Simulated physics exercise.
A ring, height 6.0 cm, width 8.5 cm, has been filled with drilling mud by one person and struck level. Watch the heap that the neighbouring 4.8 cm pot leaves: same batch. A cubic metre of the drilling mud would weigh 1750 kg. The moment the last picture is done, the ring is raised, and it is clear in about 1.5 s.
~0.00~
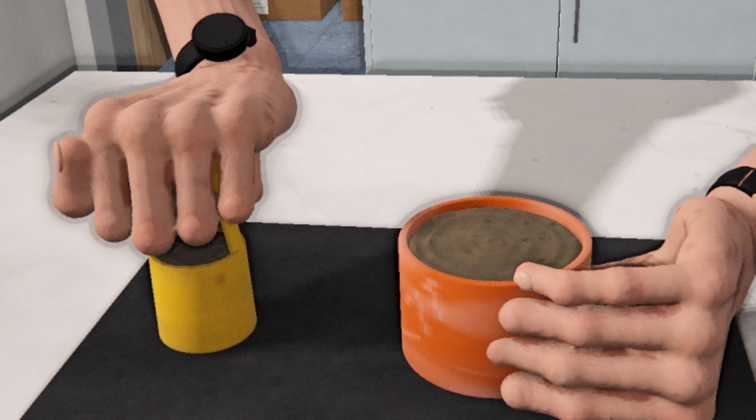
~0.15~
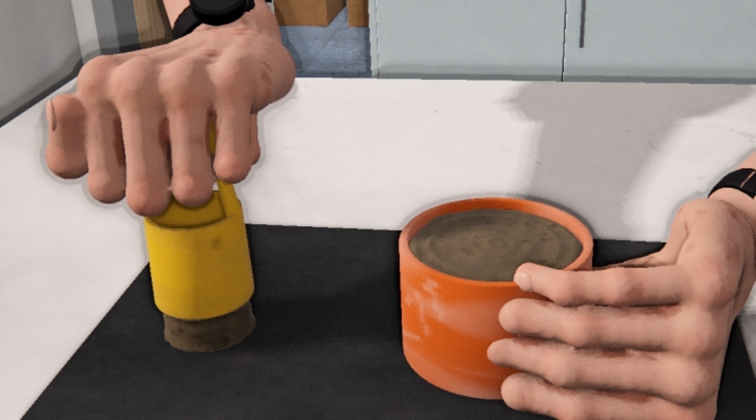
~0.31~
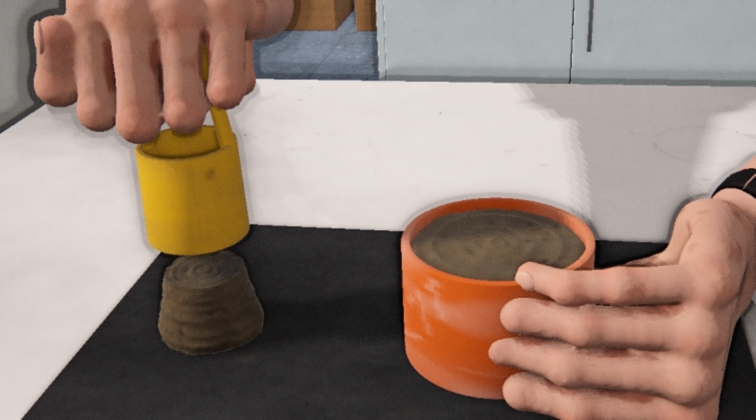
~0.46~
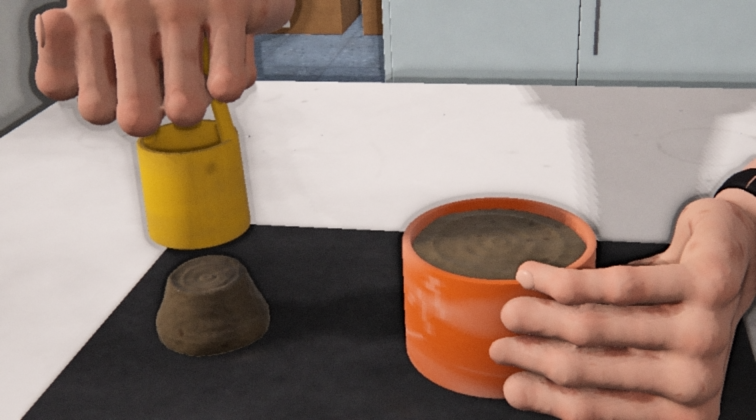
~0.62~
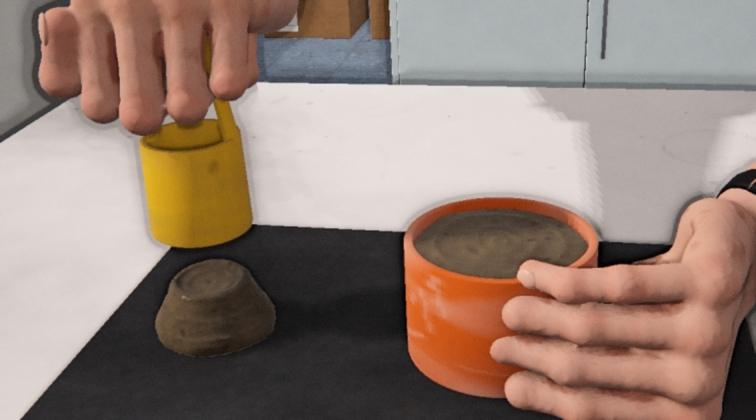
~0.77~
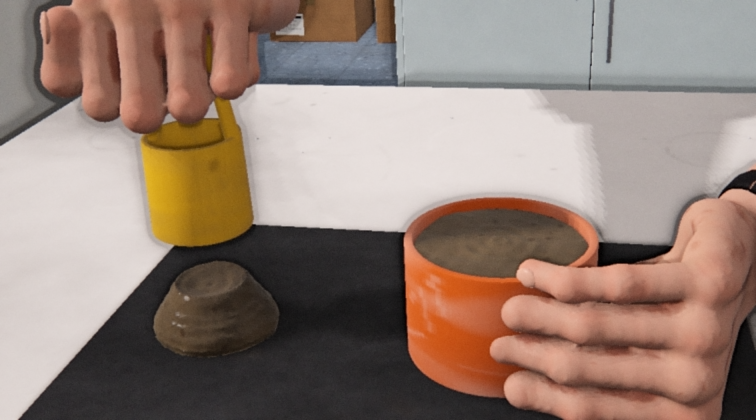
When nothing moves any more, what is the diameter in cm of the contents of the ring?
About 14.4 cm.
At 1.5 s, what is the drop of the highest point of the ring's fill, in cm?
It amounts to roughly 1.5 cm.
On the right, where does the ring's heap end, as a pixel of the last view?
I'd point to somewhere near (645, 357).
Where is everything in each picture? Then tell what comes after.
In the first frame, middle of the pot's mouth at (198, 250), still down; middle of the ring's top at (494, 242), not yet moved.
In the second frame, middle of the pot's mouth at (194, 214), raised 2.1 cm; middle of the ring's top at (495, 243), not yet moved.
In the third frame, middle of the pot's mouth at (187, 147), raised 5.7 cm; the pot's heap 3.7 cm high and 5.8 cm wide, top at (205, 274); middle of the ring's top at (497, 242), not yet moved.
In the fourth frame, middle of the pot's mouth at (188, 141), raised 6.0 cm; the pot's heap 3.4 cm high and 6.3 cm wide, top at (208, 280); middle of the ring's top at (498, 242), not yet moved.
In the fifth frame, middle of the pot's mouth at (191, 140), raised 6.0 cm; the pot's heap 3.1 cm high and 6.7 cm wide, top at (211, 283); middle of the ring's top at (500, 241), not yet moved.
In the sixth frame, middle of the pot's mouth at (192, 139), raised 6.0 cm; the pot's heap 2.9 cm high and 6.9 cm wide, top at (212, 285); middle of the ring's top at (500, 241), not yet moved.
After 1.1 s, the ring is up 1.1 cm; the drilling mud has come down 0.1 cm to 5.9 cm and is 8.9 cm wide.
After 1.5 s, the ring is up 3.6 cm; the drilling mud has come down 1.3 cm to 4.7 cm and is 11 cm wide.
After 1.9 s, the ring is up 6.1 cm; the drilling mud has come down 2.3 cm to 3.7 cm and is 13 cm wide.
After 2.3 s, the ring is clear; the drilling mud has come down 2.7 cm to 3.3 cm and is 14 cm wide.
After 4.0 s, at rest, the ring is clear; the drilling mud has come down 3.0 cm to 3.0 cm and is 14 cm wide.
